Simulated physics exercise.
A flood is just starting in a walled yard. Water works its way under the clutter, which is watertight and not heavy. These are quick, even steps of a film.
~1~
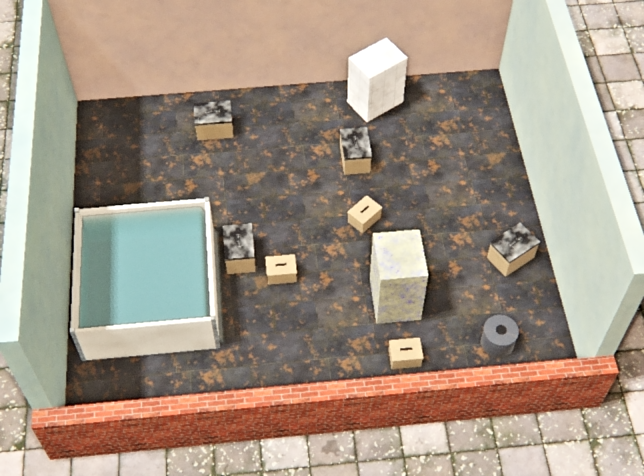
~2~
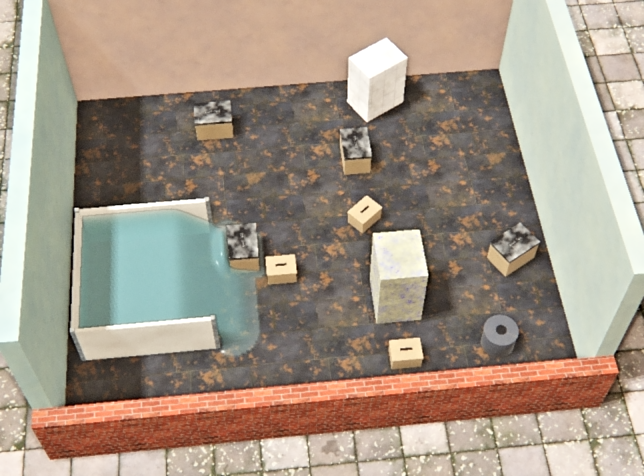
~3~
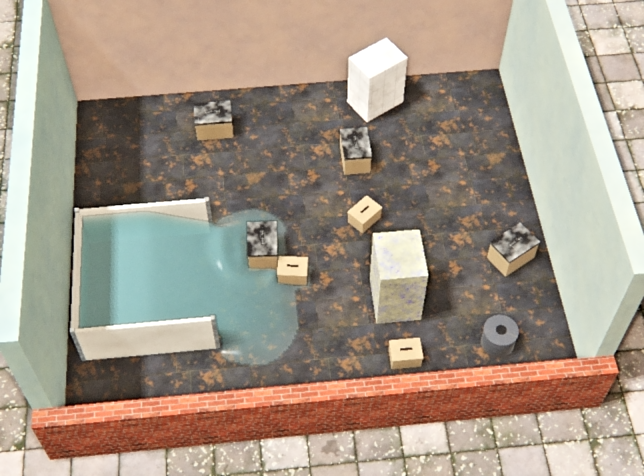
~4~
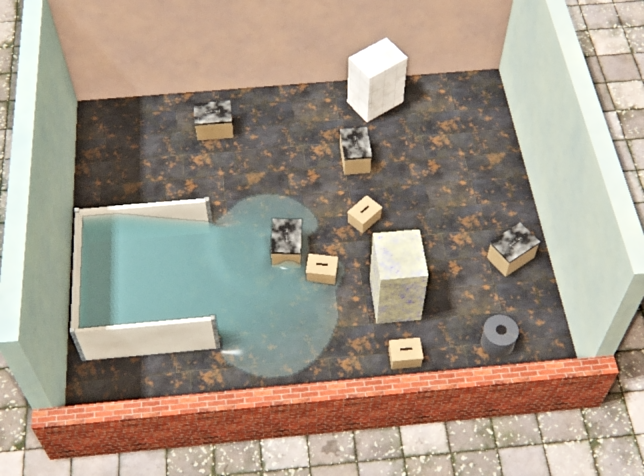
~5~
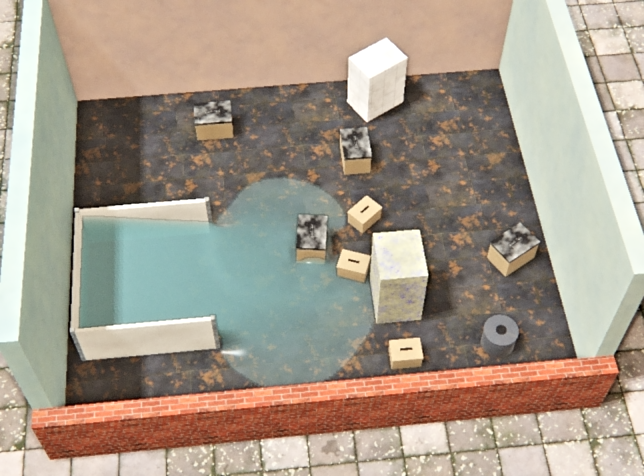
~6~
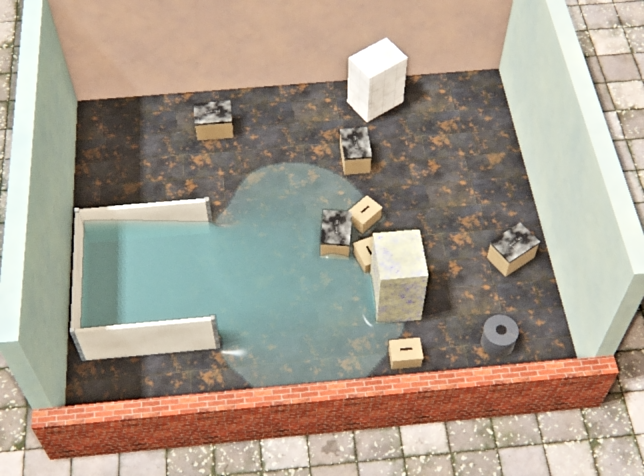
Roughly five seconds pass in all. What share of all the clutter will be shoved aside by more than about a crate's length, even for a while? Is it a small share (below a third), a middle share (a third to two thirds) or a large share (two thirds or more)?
A large share, two thirds or more.
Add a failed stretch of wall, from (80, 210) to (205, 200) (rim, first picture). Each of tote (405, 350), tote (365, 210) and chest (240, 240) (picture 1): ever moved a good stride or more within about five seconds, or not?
Here is how they go, in order: Fails to go that far, dislodged that far, and fails to go that far.
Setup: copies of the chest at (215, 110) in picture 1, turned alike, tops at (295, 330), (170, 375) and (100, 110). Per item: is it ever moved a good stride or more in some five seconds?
Item by item: Goes the distance, remains in place, remains in place.
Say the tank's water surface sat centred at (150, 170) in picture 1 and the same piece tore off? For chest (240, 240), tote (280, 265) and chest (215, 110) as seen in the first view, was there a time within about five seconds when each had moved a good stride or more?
Object by object, in turn: Travelled a good distance, travelled a good distance, lingered near its place.
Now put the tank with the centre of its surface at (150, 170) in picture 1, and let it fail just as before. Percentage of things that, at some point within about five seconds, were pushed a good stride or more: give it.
Around 90 %.
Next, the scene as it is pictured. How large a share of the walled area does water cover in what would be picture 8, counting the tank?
40 in a hundred, roughly.
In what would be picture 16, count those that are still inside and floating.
You get 4.
A moment on, 3 of 8 are well off their spots; 0 afloat.
Next, 6 of 8 are well off their spots; 4 afloat.
Later, 7 of 8 are well off their spots; 6 afloat.
In the end, 7 of 8 are well off their spots, and 7 have been at some point; 5 afloat.
